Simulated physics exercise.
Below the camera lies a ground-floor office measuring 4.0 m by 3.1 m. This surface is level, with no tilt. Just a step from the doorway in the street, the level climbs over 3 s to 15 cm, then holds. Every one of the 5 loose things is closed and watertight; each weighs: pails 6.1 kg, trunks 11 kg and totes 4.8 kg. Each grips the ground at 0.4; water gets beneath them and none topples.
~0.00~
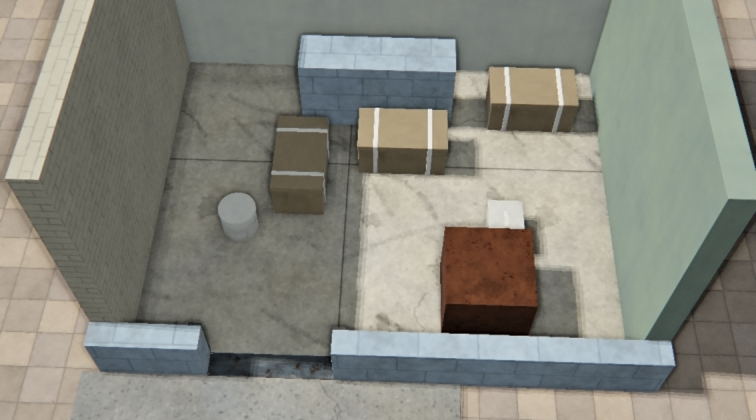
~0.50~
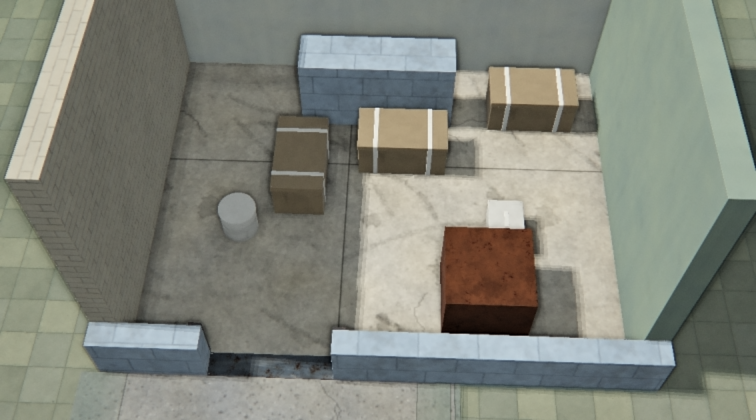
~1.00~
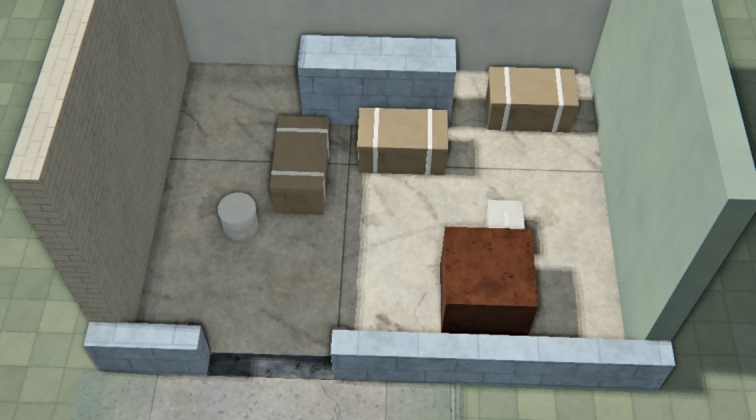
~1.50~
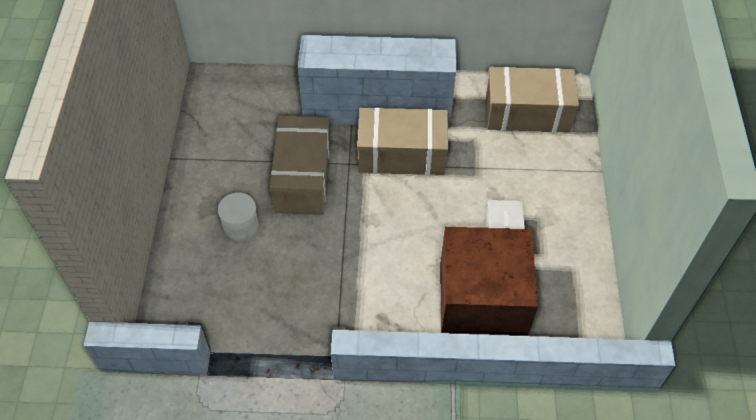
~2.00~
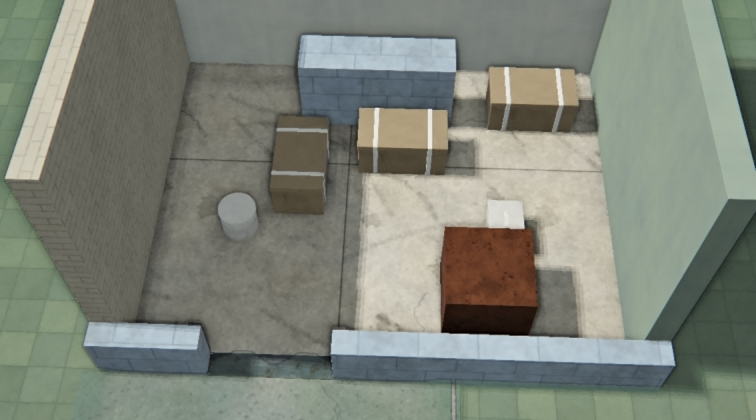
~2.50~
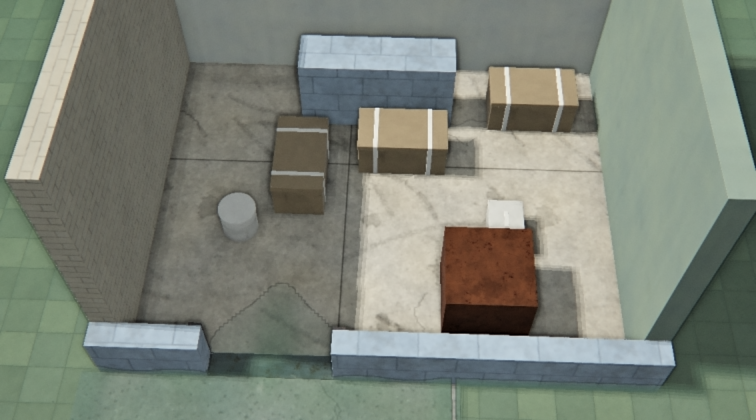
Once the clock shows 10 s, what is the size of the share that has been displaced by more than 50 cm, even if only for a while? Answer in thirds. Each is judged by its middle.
One to two thirds.
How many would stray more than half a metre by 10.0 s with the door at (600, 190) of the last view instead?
Then it comes to 3.
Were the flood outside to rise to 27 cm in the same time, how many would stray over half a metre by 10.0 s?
Result: 4.
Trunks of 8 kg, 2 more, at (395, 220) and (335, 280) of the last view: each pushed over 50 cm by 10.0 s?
In turn: Over, past it.
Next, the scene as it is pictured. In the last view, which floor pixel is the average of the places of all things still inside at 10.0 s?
Around (426, 154).
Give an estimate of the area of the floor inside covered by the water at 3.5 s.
2.5 m2.
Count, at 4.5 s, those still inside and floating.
At that moment it comes to 0.
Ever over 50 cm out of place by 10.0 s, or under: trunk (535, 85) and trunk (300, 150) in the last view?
In turn: Below the mark, below the mark.
After 3.5 s 0 of 5 are over 50 cm from their spots; 0 afloat.
After 4.5 s 0 of 5 are over 50 cm from their spots; 0 afloat.
After 7.0 s 2 of 5 are over 50 cm from their spots; 1 afloat.
After 10.0 s 2 of 5 are over 50 cm from their spots, and 2 have been at some point; 4 afloat.
